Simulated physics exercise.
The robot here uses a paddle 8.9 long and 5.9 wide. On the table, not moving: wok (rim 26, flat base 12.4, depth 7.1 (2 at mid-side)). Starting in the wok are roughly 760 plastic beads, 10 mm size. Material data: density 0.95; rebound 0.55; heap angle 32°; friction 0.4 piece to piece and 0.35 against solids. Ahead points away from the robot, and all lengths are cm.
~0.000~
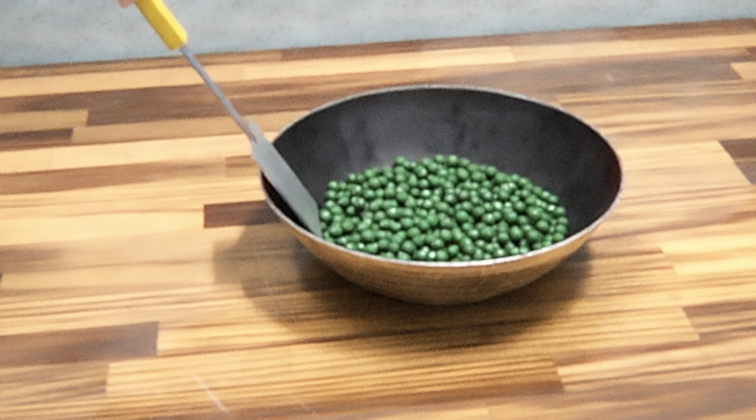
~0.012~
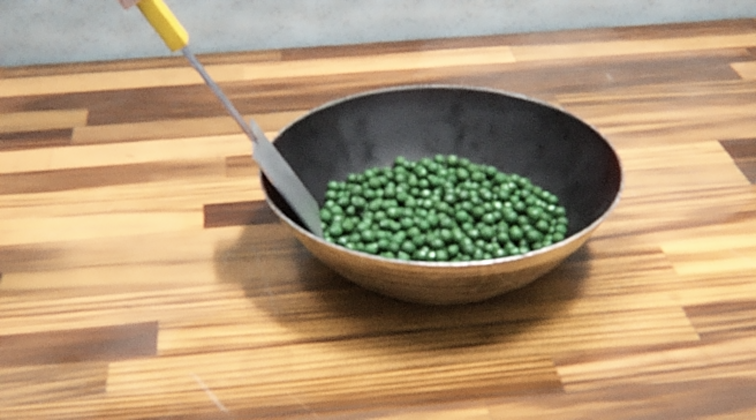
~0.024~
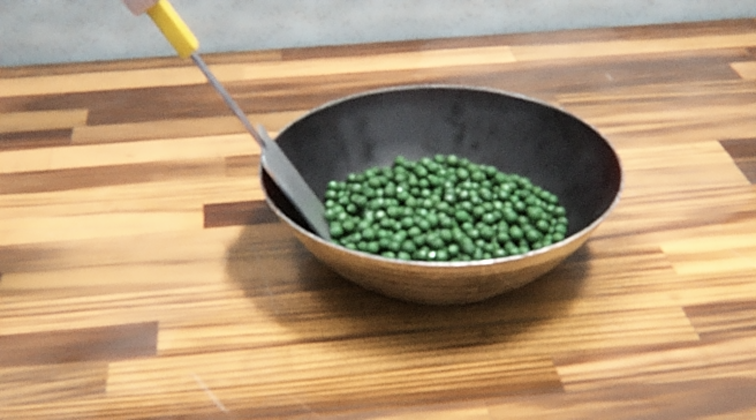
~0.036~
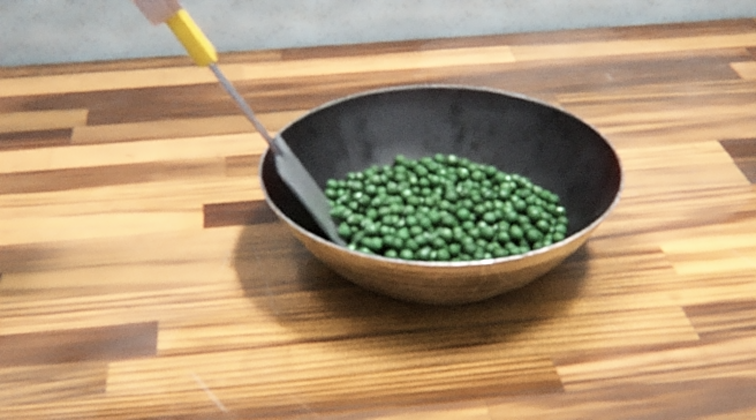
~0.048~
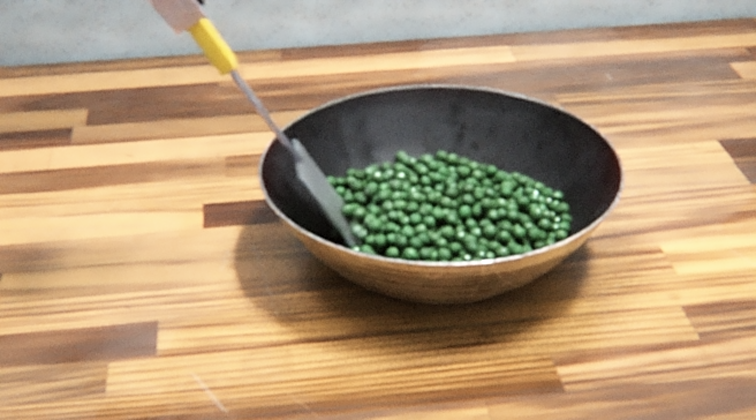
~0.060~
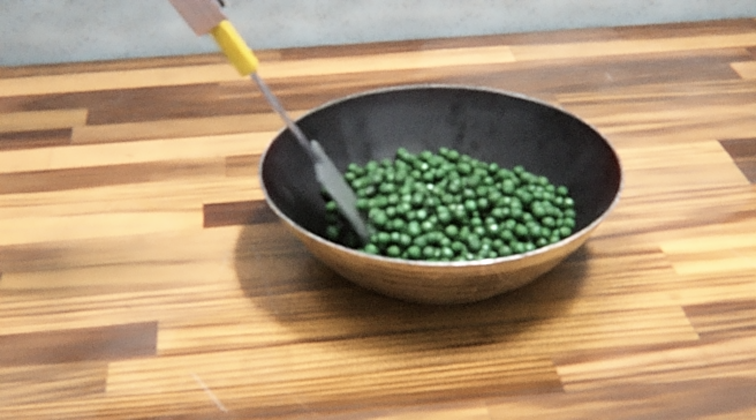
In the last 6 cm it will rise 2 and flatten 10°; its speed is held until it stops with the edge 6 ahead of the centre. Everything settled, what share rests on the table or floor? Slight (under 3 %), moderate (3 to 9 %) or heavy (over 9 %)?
Moderate.
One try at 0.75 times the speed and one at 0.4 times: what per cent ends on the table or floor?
About 0 and 0 per cent.
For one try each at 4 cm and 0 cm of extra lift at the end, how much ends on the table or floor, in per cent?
Try one gives about 10 in a hundred, try two about 0 in a hundred.
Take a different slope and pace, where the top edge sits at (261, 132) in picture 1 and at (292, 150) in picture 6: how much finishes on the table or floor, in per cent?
About 0 per cent.
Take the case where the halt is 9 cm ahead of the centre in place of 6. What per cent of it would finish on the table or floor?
Then around 25 per cent.
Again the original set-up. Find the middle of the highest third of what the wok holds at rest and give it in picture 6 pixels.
The middle lies somewhere around (544, 195).
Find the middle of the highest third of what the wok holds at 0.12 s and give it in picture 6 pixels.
Roughly pixel (485, 200).
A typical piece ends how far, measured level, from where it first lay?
It works out to roughly 3 cm.
By 0.09 s, sloping 60°, highest piece 7 above the table; 756 in the wok.
By 0.12 s, sloping 57°, highest piece 12 above the table; 755 in the wok, 1 on the blade or in flight.
By 0.33 s, sloping 50°, highest piece 17 above the table; 722 in the wok, 13 on the table or floor, 21 on the blade or in flight.
By 1.38 s, sloping 50°, highest piece 7 above the table; 721 in the wok, 35 on the table or floor.
Final count, 721 in the wok, 35 on the table or floor. That is 5 % on the table or floor.
